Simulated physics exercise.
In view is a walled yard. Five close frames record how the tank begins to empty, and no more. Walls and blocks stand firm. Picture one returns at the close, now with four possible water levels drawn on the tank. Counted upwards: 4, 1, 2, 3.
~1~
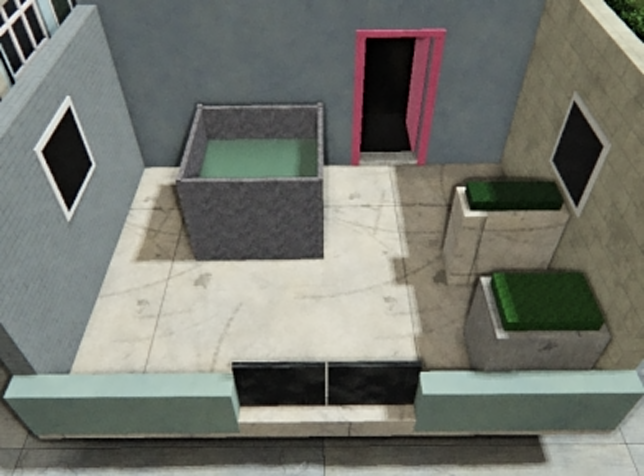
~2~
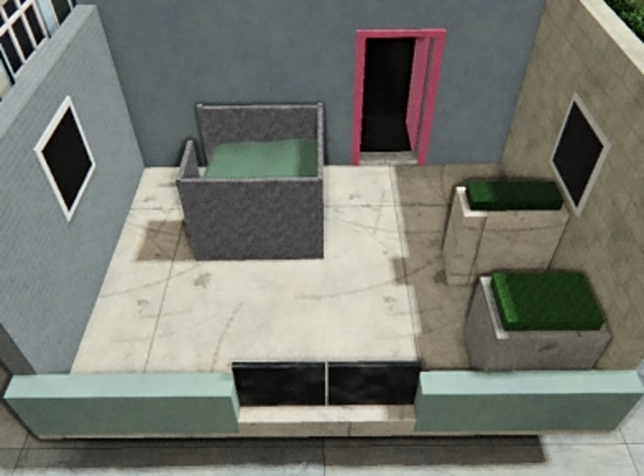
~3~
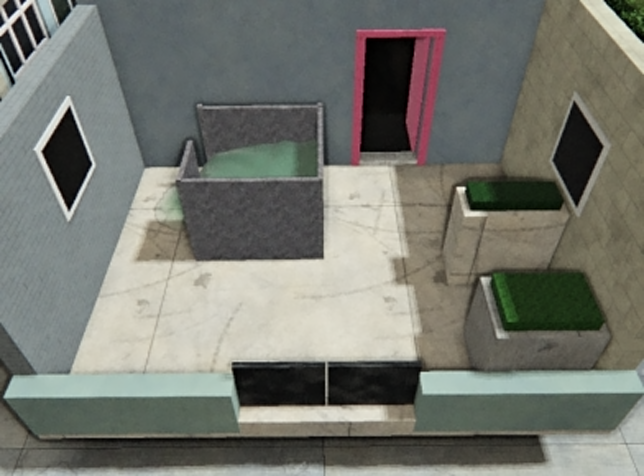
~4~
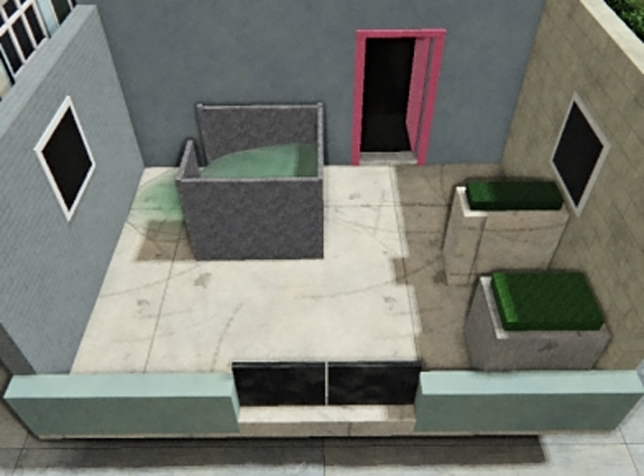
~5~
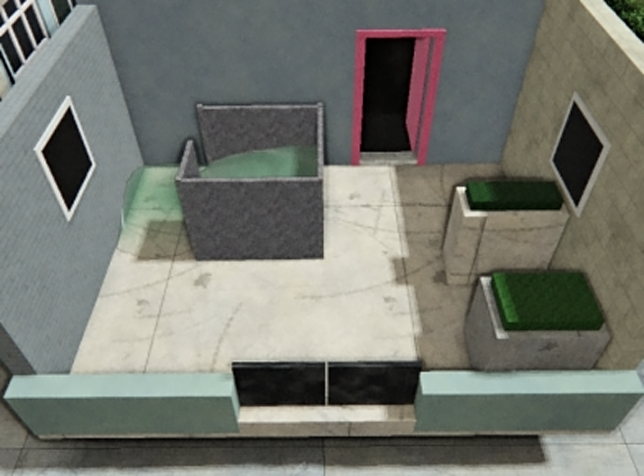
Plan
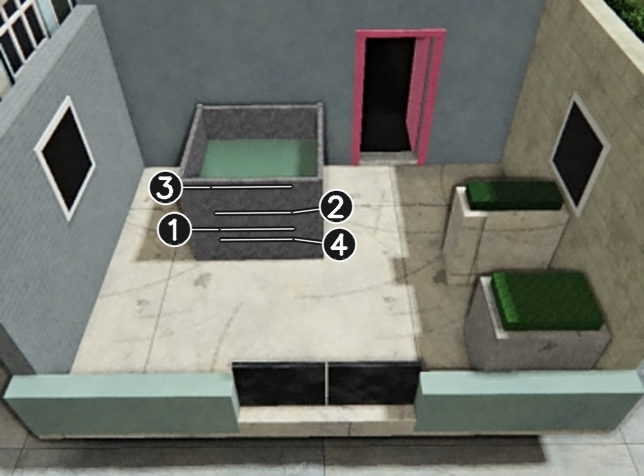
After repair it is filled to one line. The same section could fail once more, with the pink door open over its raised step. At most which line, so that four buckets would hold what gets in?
The answer is level 1.
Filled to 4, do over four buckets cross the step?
No.
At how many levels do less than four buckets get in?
Two.
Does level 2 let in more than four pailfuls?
Yes, it does.
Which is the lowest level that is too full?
The answer is 2.
On the marked copy, 1 at (256, 229); 2 at (254, 212); 3 at (250, 187); 4 at (257, 239); from the bottom up 4, 1, 2, 3.
For level 1, a bucket or two gets in.
For level 2, about 10 bucketfuls get in.
For level 3, dozens of bucketfuls pour in.
For level 4, nothing gets over.
